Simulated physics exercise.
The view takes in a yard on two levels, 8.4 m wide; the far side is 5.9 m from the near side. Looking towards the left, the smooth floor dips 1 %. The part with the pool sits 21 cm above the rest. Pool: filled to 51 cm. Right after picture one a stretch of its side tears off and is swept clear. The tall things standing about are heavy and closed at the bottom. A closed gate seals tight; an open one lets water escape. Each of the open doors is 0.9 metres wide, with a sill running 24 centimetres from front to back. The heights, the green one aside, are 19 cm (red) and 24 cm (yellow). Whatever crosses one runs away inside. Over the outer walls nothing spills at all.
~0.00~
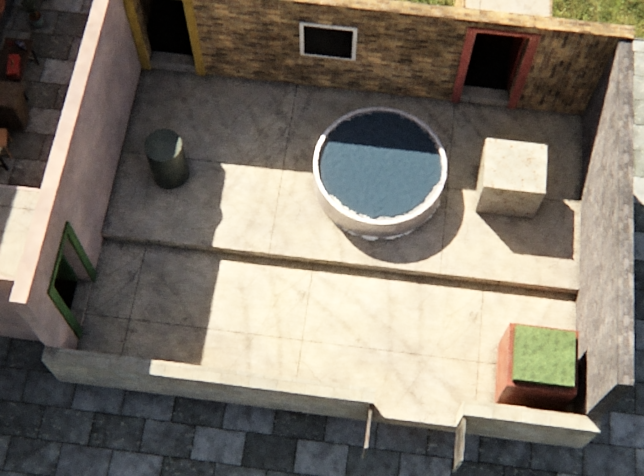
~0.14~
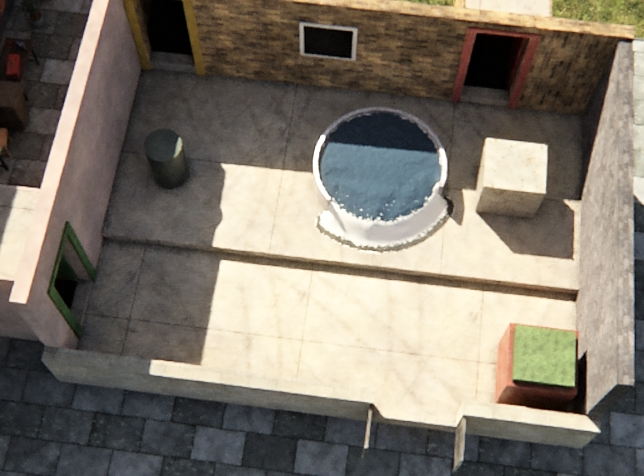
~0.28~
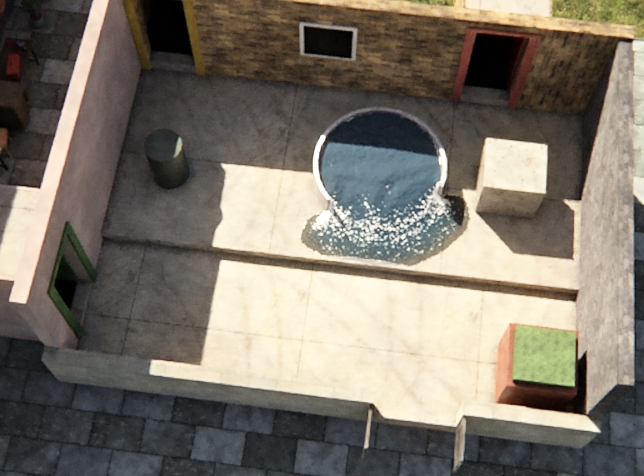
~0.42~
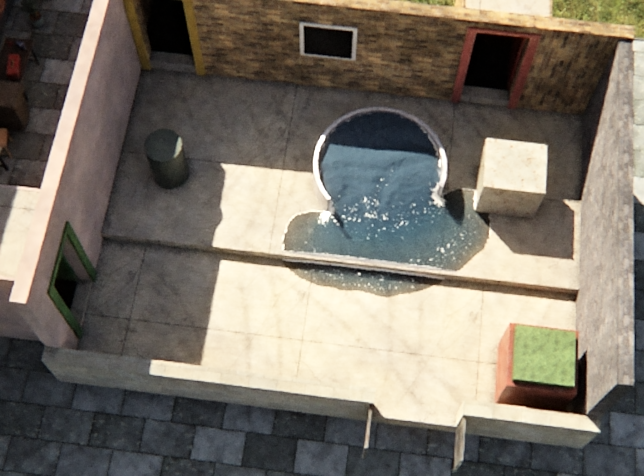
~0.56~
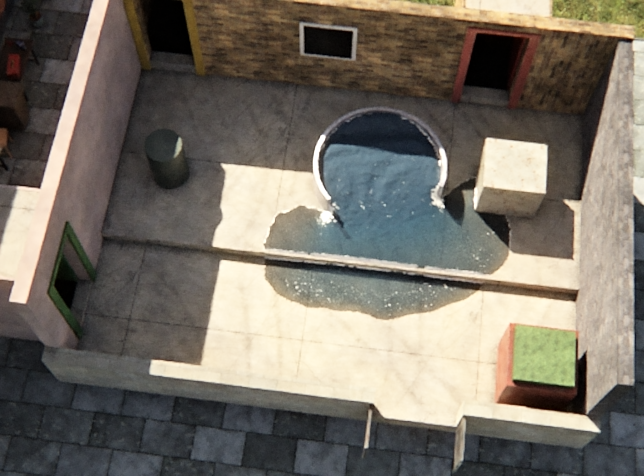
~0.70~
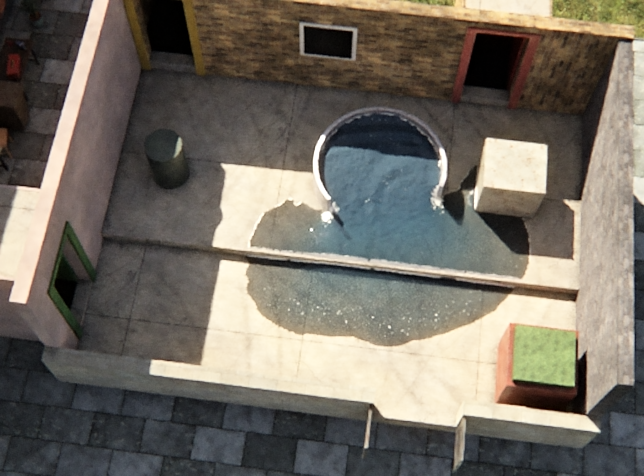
Water bursts from the near side of a round pool in a walled yard, foams across the pale paving, then runs over a low step and spreads in a widening sheet on the nearer, lower level.
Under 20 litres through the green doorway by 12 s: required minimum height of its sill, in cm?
Roughly 10.5 cm.
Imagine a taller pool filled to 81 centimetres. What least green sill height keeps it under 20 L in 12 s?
Roughly 17 cm high.
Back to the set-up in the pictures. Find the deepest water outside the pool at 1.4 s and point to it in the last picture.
At about pixel (389, 239).
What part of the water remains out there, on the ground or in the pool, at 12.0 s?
About 64 per cent.
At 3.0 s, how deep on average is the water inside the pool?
The mean depth is about 12 cm.
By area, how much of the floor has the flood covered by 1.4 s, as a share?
Approximately 40 % of the floor.
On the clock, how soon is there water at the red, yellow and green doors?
Red not in the 12 s, yellow not within the 12 s, green 3.4 s.
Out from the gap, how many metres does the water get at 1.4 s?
Close to 4.0 metres, I'd say.
After 1.4 s water covers 40 % of the floor, deepest (18 cm) near (389, 239); it has not reached the green door.
After 3.0 s water covers 45 % of the floor, deepest (26 cm) near (567, 426); it has not reached the green door.
After 12.0 s water covers 45 % of the floor, deepest (14 cm) near (102, 248); 13 cm at the green door, 91 litres in over its 7 cm sill.
At the green door as built, the water arrived by 3.4 s and peaked near 14 cm at 11.6 s.
Run again over the same 12 s with other heights there, 55 litres in over 8.5 cm, 7 litres over 12 cm. The limit of 20 litres is kept from about 10.5 cm up.
